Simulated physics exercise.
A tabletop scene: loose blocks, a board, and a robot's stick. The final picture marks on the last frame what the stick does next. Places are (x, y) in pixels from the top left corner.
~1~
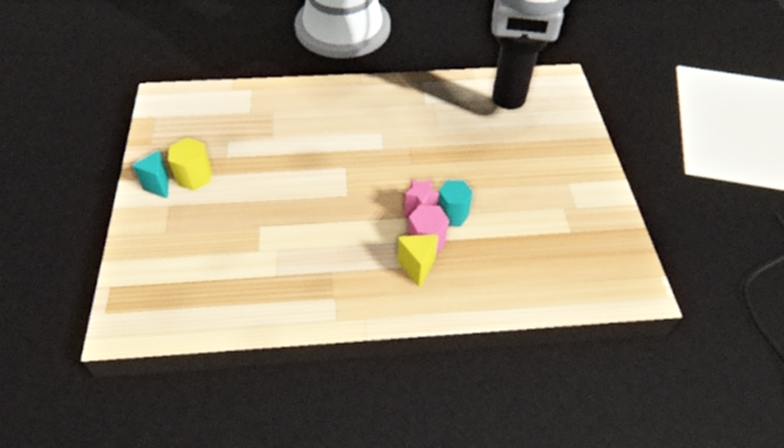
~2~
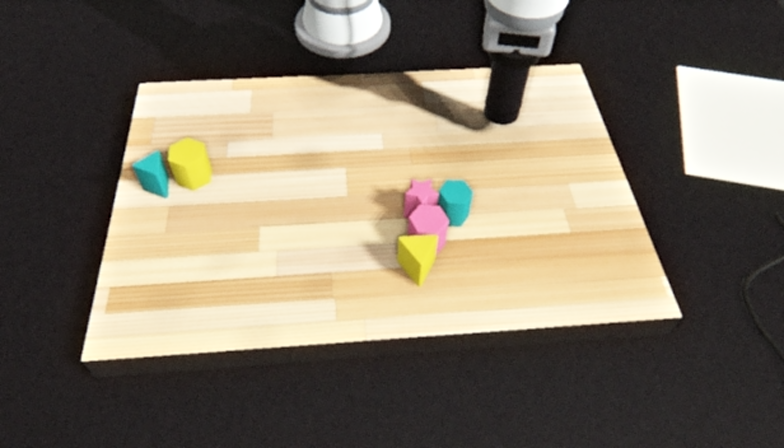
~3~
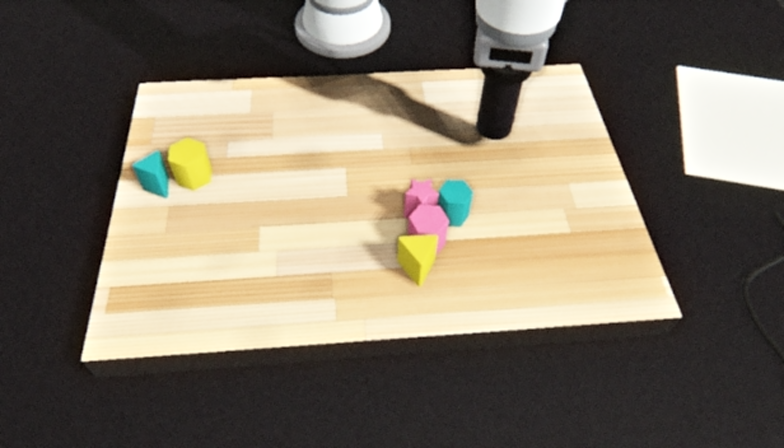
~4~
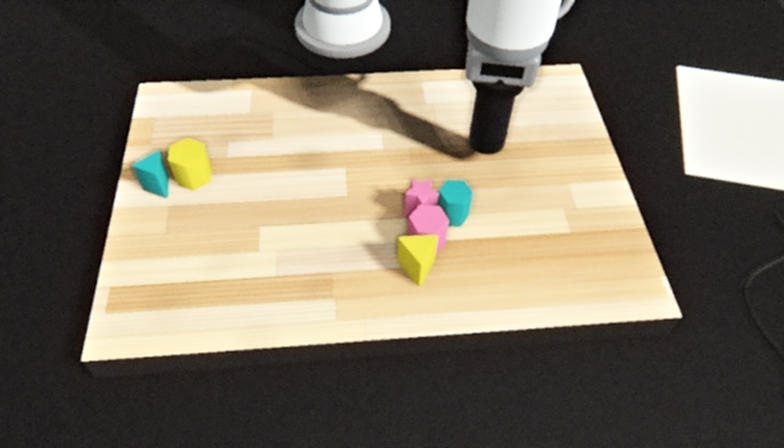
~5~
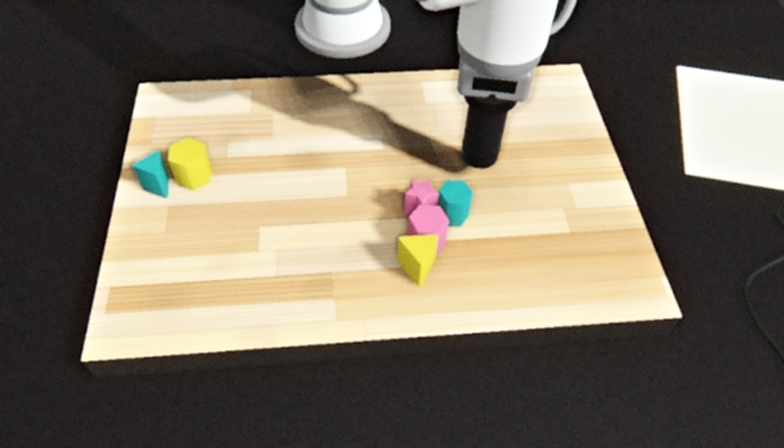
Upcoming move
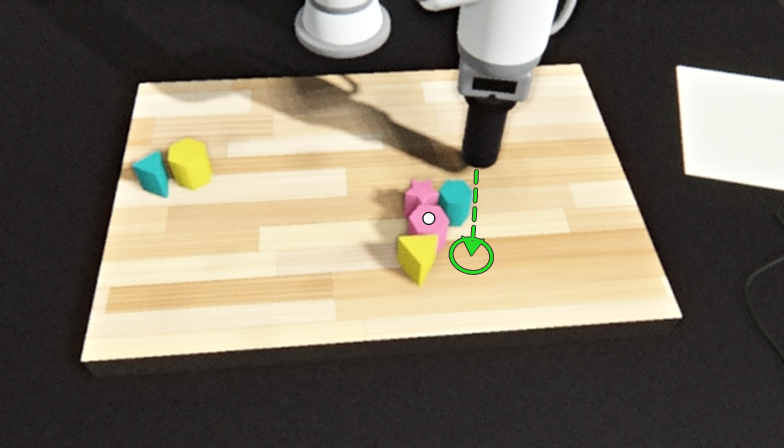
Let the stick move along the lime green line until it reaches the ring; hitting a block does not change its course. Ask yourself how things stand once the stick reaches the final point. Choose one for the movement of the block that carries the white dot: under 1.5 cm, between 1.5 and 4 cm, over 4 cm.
The shift is from 1.5 to 4 cm.
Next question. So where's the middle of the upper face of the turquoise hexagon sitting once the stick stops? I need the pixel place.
Close to (439, 222).
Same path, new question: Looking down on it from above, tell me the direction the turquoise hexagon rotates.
Clockwise.
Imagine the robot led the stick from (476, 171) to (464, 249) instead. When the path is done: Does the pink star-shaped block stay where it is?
Answer: No.
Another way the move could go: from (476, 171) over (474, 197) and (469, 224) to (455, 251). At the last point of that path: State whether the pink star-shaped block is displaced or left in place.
When the path is over, the pink star-shaped block has left its spot.
Drawn move, from (476, 171) to (471, 255); the dot is on the pink hexagon.
The first path, step by step. One third of the way, stick (478, 183); nothing pushed yet.
Two thirds of the way, stick (477, 212); yellow triangular piece (417, 248); pink star-shaped block (419, 195), turned 45° clockwise; pink hexagon (412, 223), turned 15° anticlockwise; turquoise hexagon (443, 211), turned 55° clockwise.
At the end, stick (474, 241); yellow triangular piece (417, 248); pink star-shaped block (419, 195), turned 45° clockwise; pink hexagon (403, 223), turned 20° anticlockwise; turquoise hexagon (439, 222), turned 110° clockwise.
